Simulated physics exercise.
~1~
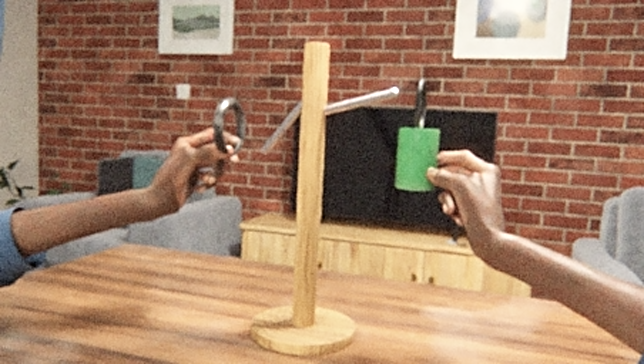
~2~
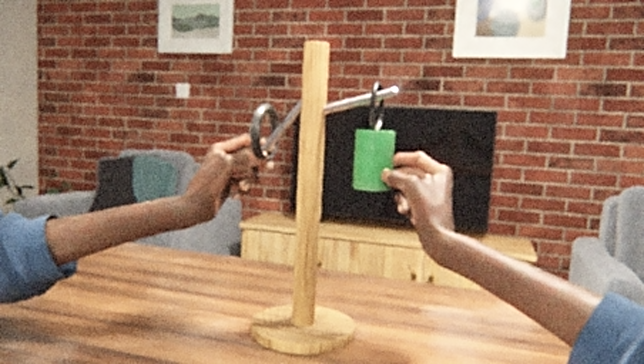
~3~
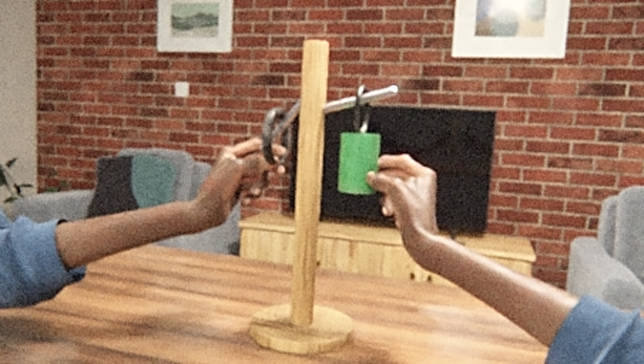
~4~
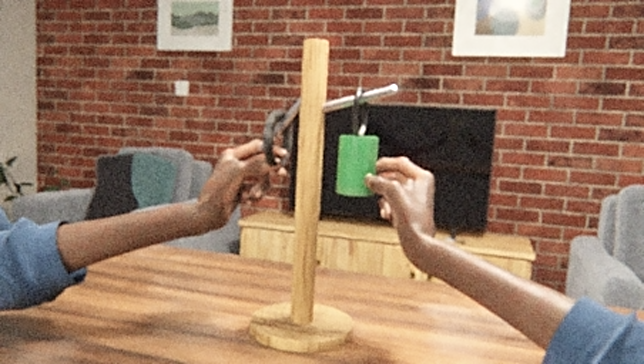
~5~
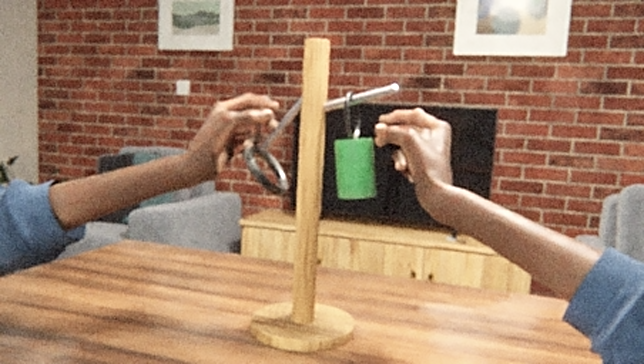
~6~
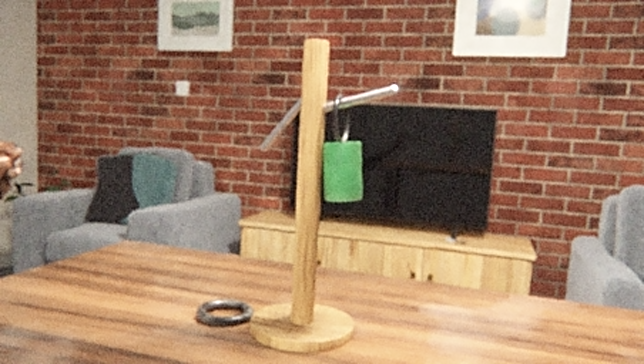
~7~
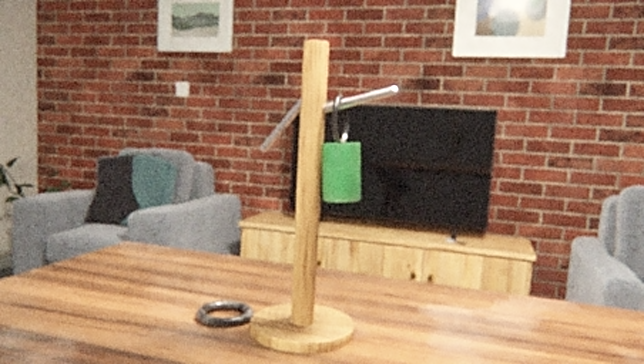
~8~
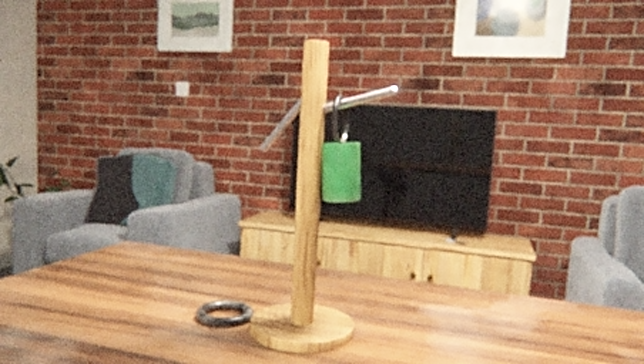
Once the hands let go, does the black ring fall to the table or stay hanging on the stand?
The black ring falls and ends up lying on the table beside the base of the stand, while the green cylinder stays hooked on its peg.
